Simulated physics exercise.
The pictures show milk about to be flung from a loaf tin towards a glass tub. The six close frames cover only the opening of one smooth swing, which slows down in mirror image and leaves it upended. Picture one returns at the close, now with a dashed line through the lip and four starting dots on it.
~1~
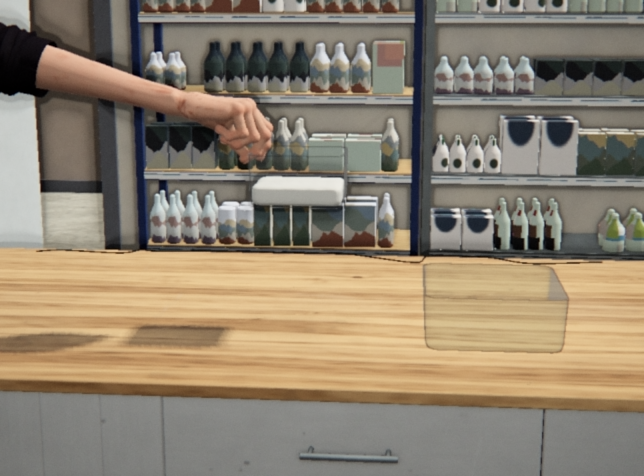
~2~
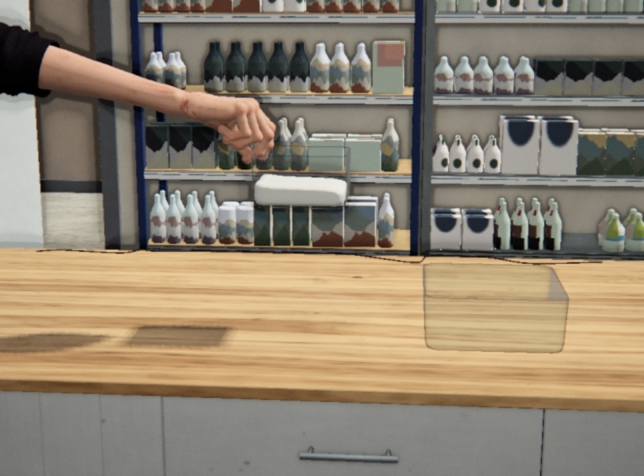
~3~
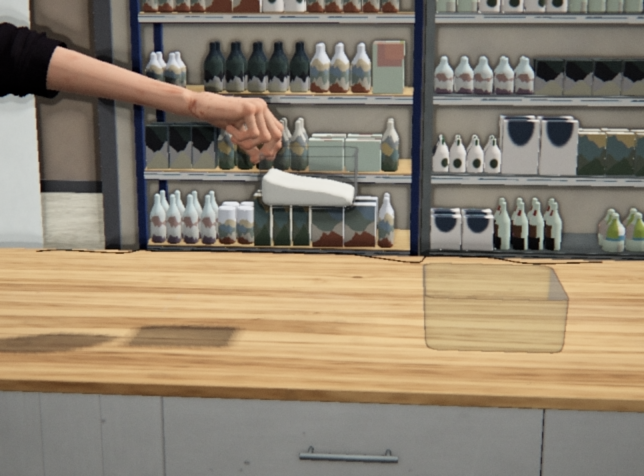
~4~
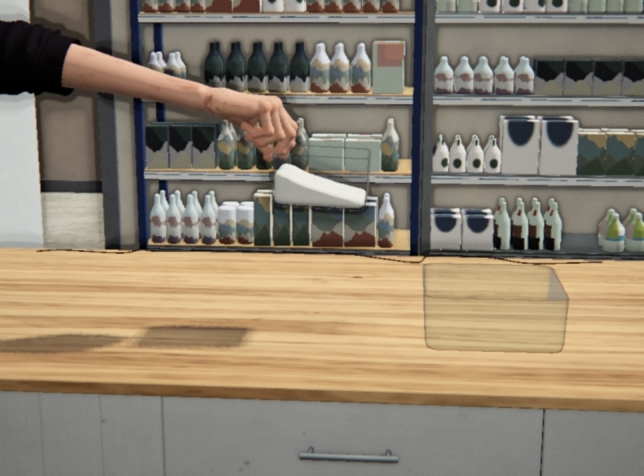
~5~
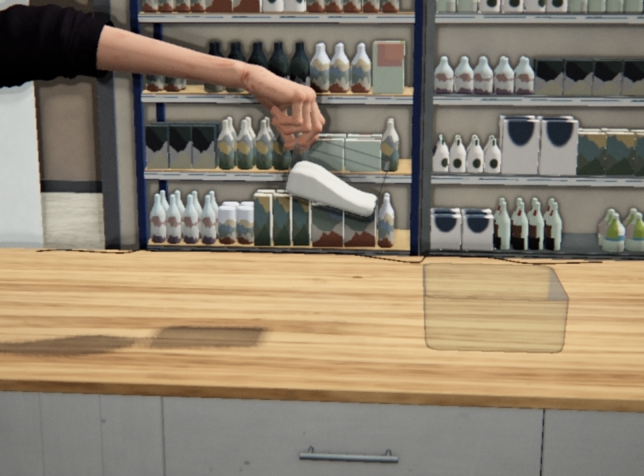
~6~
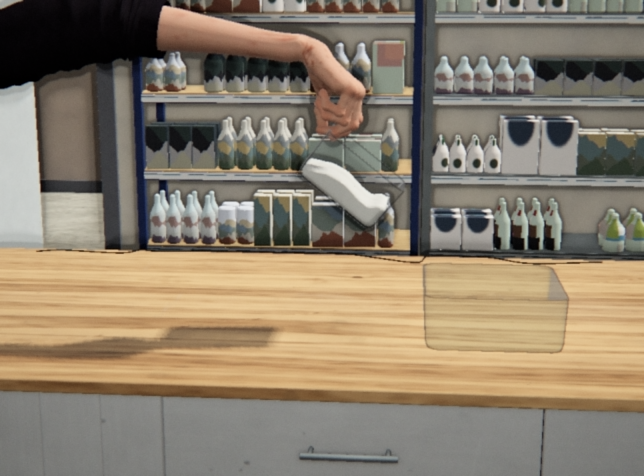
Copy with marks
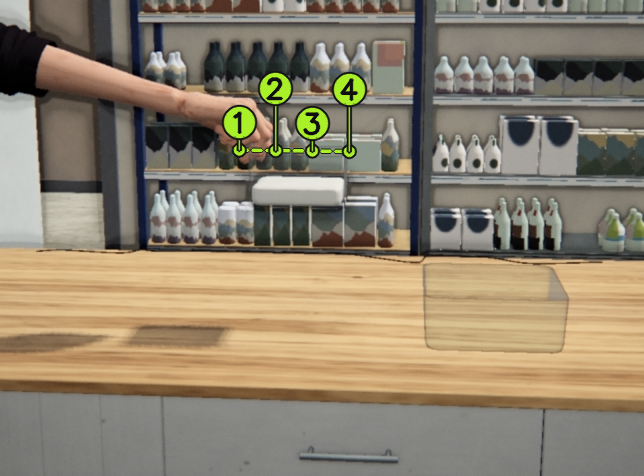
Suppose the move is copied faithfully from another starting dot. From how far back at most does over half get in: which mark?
3 will do.
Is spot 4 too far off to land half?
No, that is safe.
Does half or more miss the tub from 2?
Yes.
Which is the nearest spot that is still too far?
Spot 2.
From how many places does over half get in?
Two of them.
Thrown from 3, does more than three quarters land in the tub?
No, it does not.
In lime, 1 at (239, 150); 2 at (275, 150); 3 at (312, 151); 4 at (349, 151).
If 1 is chosen, about 0 % lands in the tub, 99 % falls short.
If 2 is chosen, about 19 % lands in the tub, 77 % falls short and 4 % goes beside or beyond.
If 3 is chosen, about 65 % lands in the tub, 22 % falls short and 13 % goes beside or beyond.
If 4 is chosen, about 76 % lands in the tub, 4 % falls short and 20 % goes beside or beyond.
